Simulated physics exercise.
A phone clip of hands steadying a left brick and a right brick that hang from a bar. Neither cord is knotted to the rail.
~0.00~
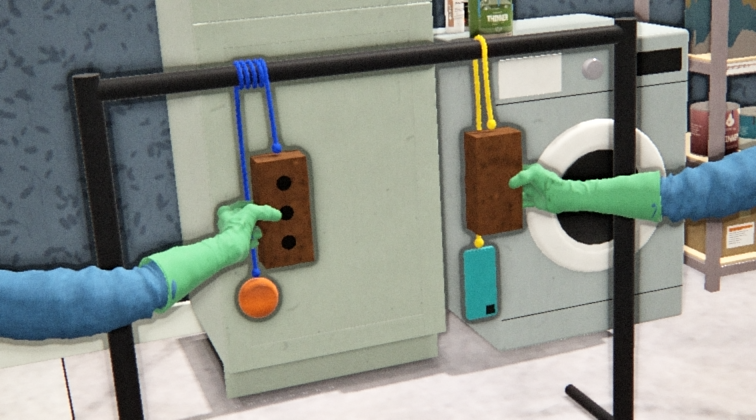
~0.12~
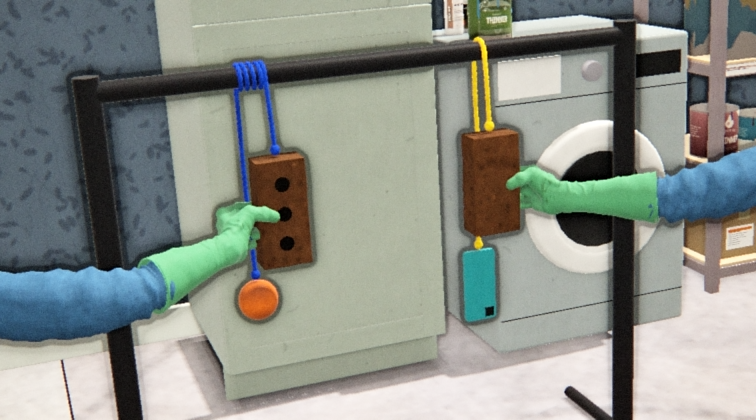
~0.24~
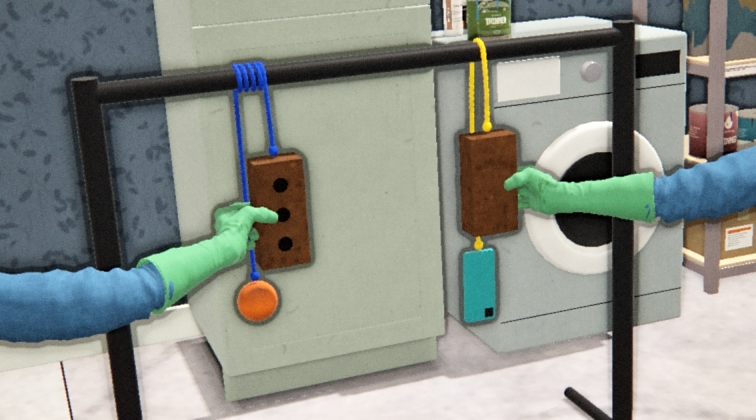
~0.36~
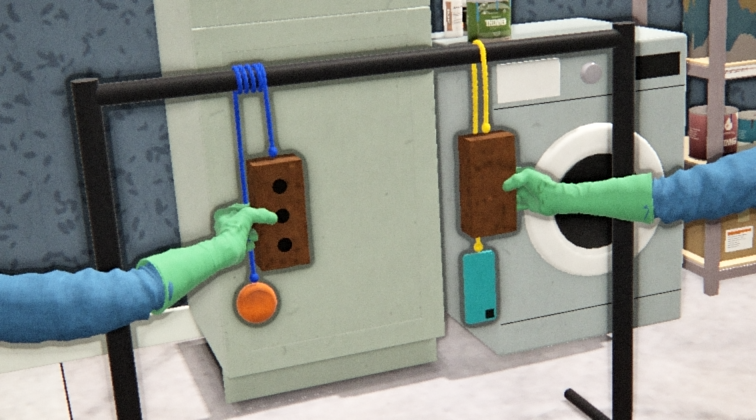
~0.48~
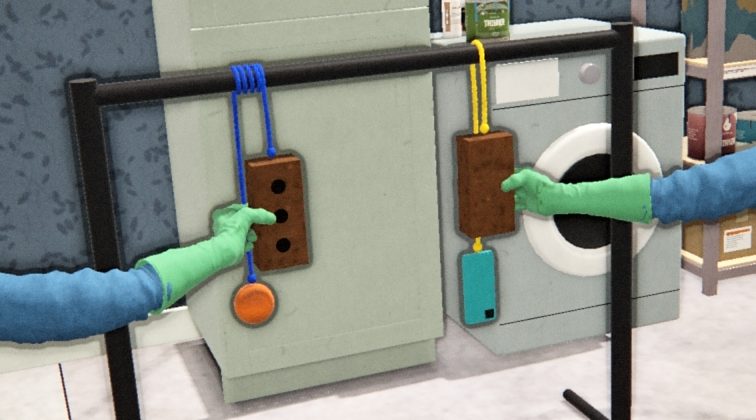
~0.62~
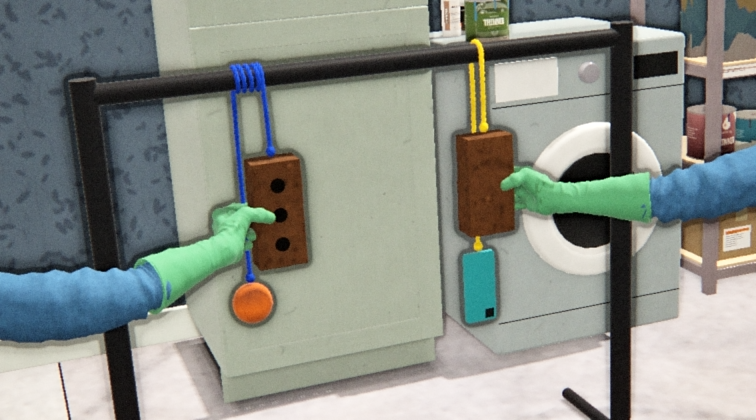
In a laundry room, two gloved hands steady bricks hanging from a bar, barely moving.
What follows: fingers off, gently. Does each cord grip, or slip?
The left brick stays hanging; the right brick drops.
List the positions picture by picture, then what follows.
In the first frame, left brick (282, 209); right brick (494, 181); left orange (258, 298); right phone (480, 283).
In the second frame, left brick (280, 210); right brick (491, 182).
In the third frame, left brick (279, 211); right brick (489, 183).
In the fourth frame, left brick (278, 212); right brick (488, 184).
In the fifth frame, left brick (277, 212); right brick (486, 184).
In the sixth frame, left brick (276, 211); right brick (485, 183); left cord wound several times round the rail; right cord only laid over the rail.
Around 1.10 s, left brick in the air near (272, 211); right brick dropping near (491, 373).
Around 1.40 s, left brick in the air near (272, 211); right brick on the floor.
Finally, left brick in the air near (272, 211); right brick on the floor. The left brick is held and the right brick pulls its rope through.
